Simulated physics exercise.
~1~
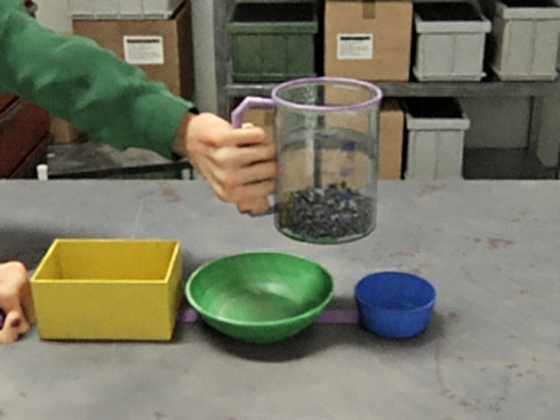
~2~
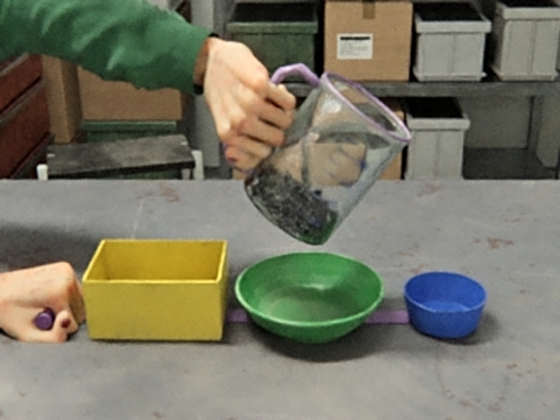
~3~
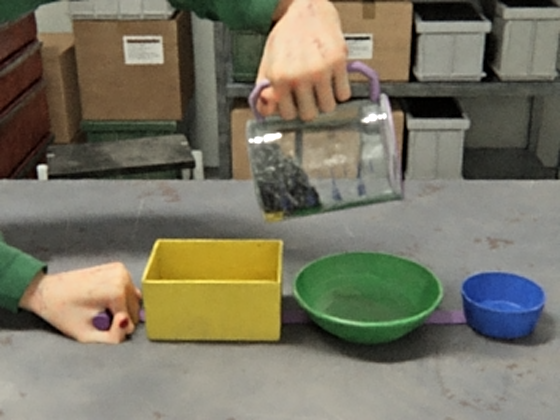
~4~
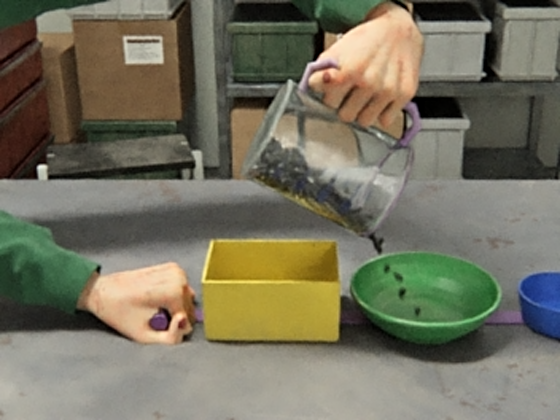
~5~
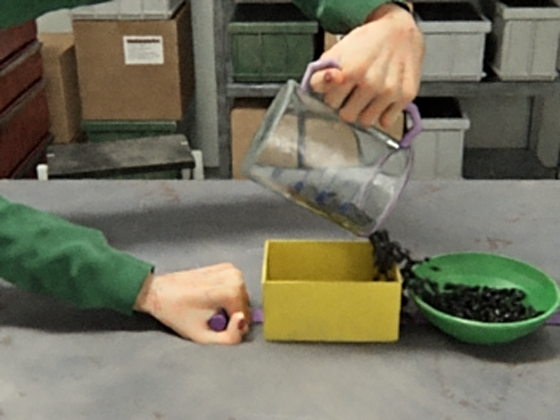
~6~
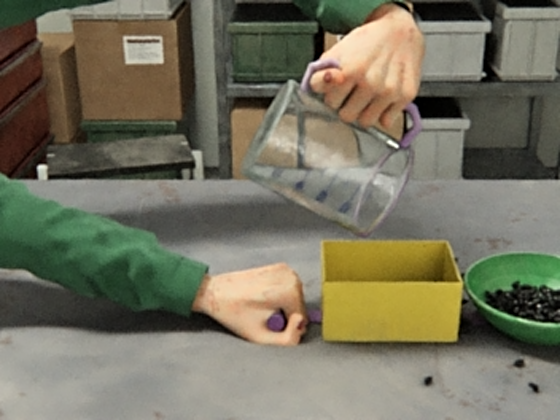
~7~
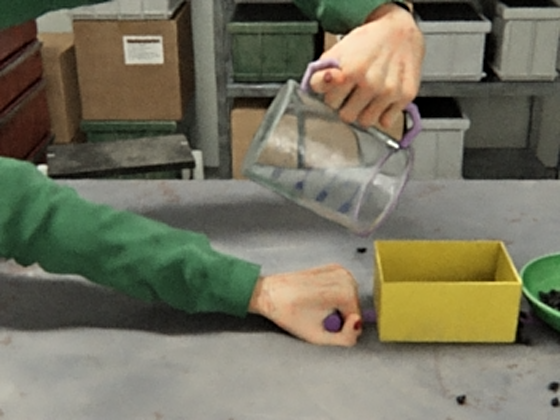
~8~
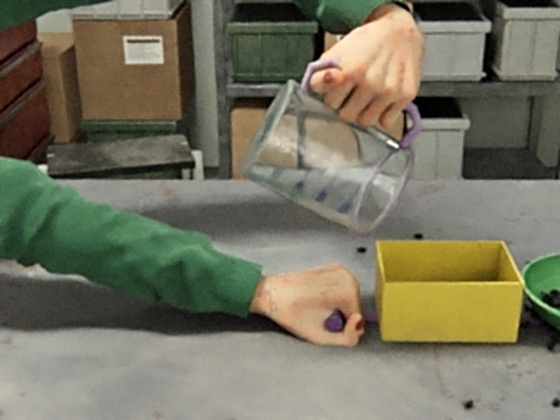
On a grey table in a storeroom, one hand slid a joined yellow tin, green bowl and blue dish rightward while another tipped a jug of black beans, which poured into the bowl and tin, leaving a few scattered on the table.
